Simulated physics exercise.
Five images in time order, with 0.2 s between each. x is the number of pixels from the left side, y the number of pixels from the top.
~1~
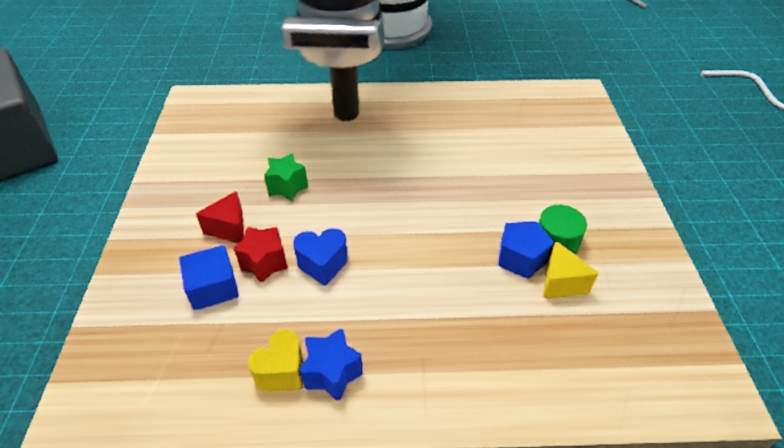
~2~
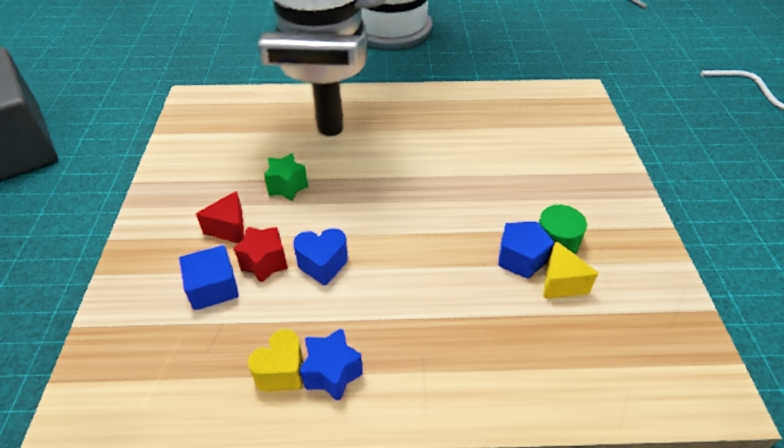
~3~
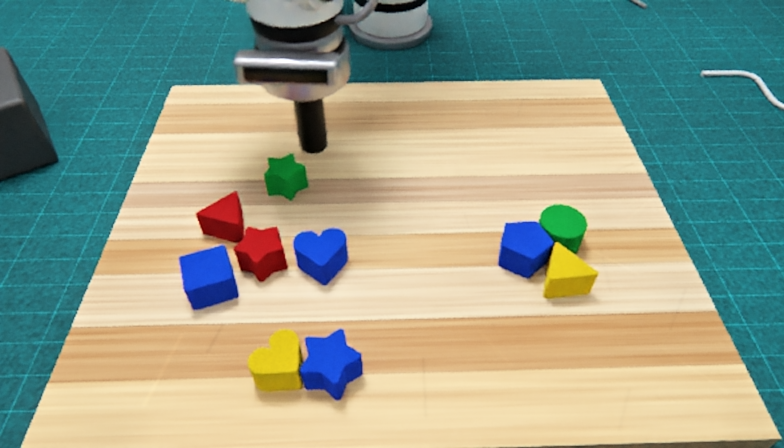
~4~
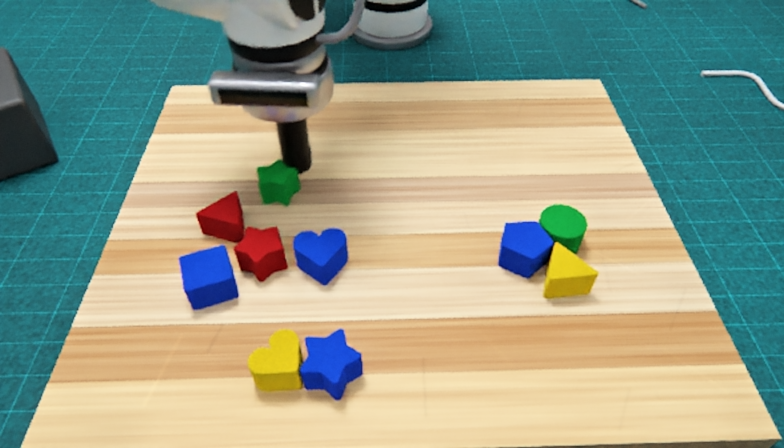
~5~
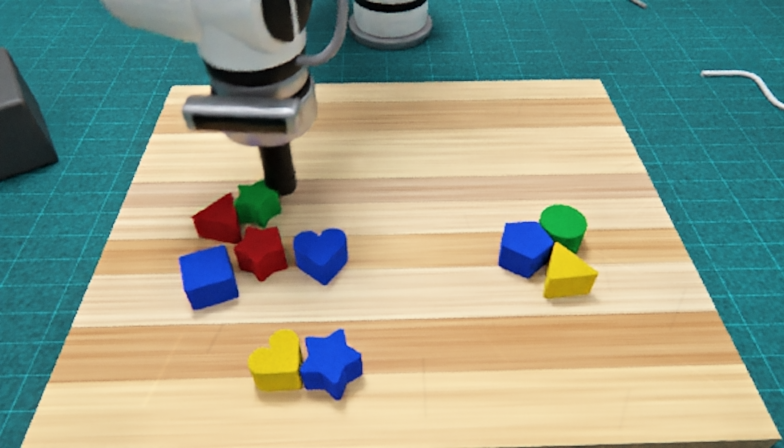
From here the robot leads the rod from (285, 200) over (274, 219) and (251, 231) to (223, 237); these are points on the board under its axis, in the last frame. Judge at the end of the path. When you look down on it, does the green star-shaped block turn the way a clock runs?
It seems so.
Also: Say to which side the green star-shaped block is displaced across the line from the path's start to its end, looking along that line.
Facing from start to end, it shifts right.
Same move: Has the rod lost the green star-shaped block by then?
No, I don't think so.
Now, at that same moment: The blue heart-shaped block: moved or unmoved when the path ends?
At the end, its place is the same.
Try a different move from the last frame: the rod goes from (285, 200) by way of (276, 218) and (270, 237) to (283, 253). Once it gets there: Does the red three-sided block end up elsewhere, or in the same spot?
By the last moment of the path, the red three-sided block has shifted.
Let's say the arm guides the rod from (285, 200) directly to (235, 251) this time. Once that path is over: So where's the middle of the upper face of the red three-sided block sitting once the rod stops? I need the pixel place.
I'd expect the centre of its top face to be at (157, 237).
On the path given first. Halfway along, rod (261, 214); red three-sided block (189, 223); green star-shaped block (227, 211), turned 25° clockwise.
At the end, rod (219, 224); red three-sided block (148, 232), turned 25° anticlockwise; green star-shaped block (183, 219), turned 35° clockwise; red star-shaped block in place; blue heart-shaped block in place.
